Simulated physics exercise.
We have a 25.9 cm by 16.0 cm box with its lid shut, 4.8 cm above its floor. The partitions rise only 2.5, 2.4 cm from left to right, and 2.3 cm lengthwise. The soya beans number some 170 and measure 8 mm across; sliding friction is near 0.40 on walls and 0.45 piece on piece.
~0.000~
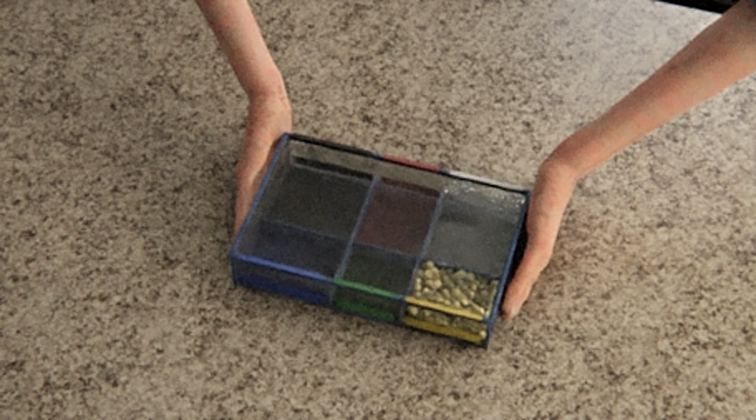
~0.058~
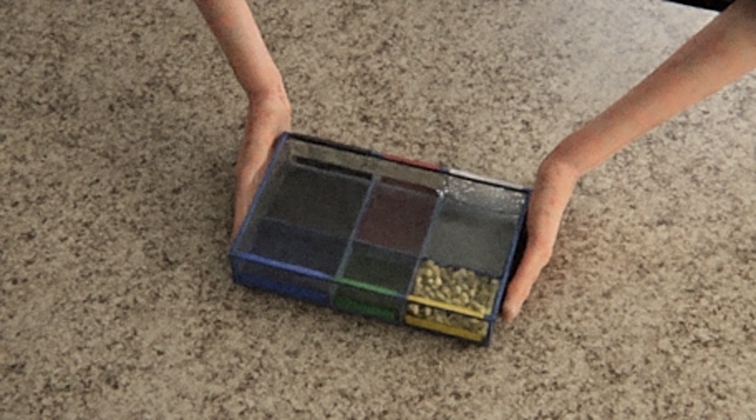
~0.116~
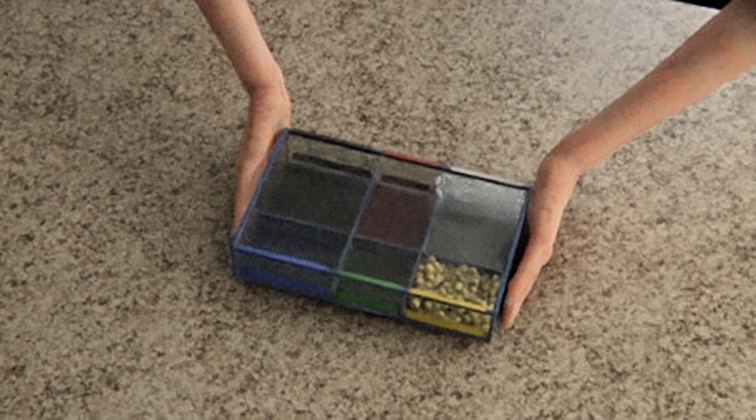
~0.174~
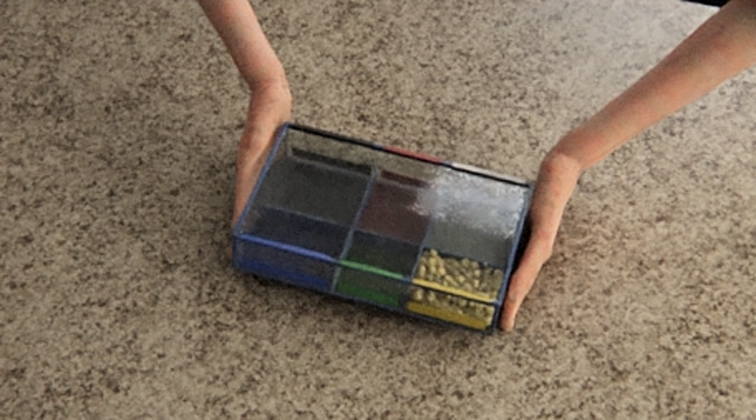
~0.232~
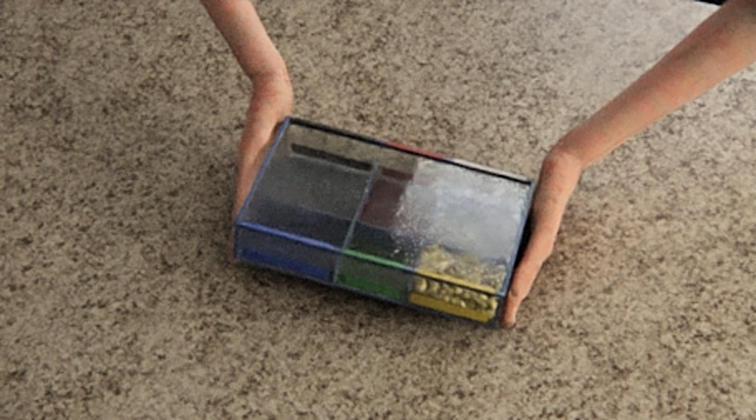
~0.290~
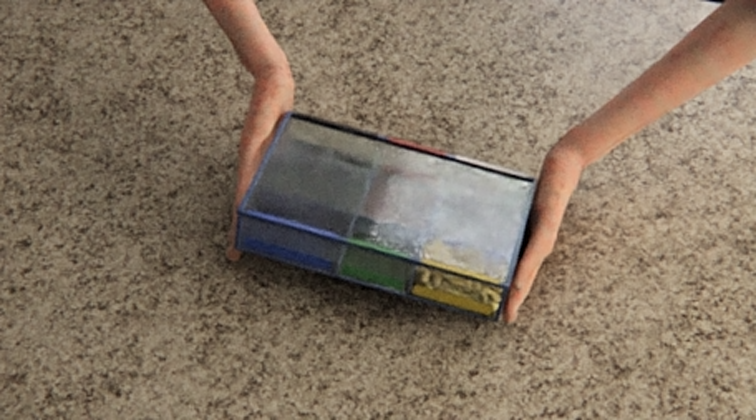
On a speckled beige and grey stone-like surface, seen from above at an angle, two hands come in from the top and grip the left and right ends of a clear lidded box. Its low-walled compartments show blue, green and yellow along the front, with pale beans in the yellow one at right. The hands tilt it slightly towards its back right corner, pale glare spreads across the lid, and the camera stays still.
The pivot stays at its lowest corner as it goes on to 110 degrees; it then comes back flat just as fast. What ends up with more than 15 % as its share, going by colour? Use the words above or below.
Red compartment: Below; blue compartment: Below; green compartment: Below; yellow compartment: Below; white compartment: Above; black compartment: Below.
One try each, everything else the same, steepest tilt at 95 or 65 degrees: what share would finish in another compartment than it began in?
90 % and 30 %.
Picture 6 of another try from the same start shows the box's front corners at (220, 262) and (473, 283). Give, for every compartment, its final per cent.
By the end red holds 0%, blue holds 80%, green holds 5%, yellow holds 10%, white holds 0% and black holds 5%.
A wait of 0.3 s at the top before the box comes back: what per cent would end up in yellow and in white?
Result - yellow: 0 %; white: 100 %.
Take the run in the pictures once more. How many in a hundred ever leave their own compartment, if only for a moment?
100 per cent or so.
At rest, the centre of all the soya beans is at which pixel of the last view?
In the last view, approximately (492, 226).
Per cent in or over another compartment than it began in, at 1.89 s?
About 90 percent.
Then, at 1.89 s, tilt 110 degrees; yellow 10 %, white 90 %.
After 2.95 s, tilt 51 degrees; white 100 %.
Then, at 3.99 s, tilt 0 degrees; white 100 %.
At rest (4.6 s), red 0 %, blue 0 %, green 0 %, yellow 0 %, white 100 %, black 0 %.
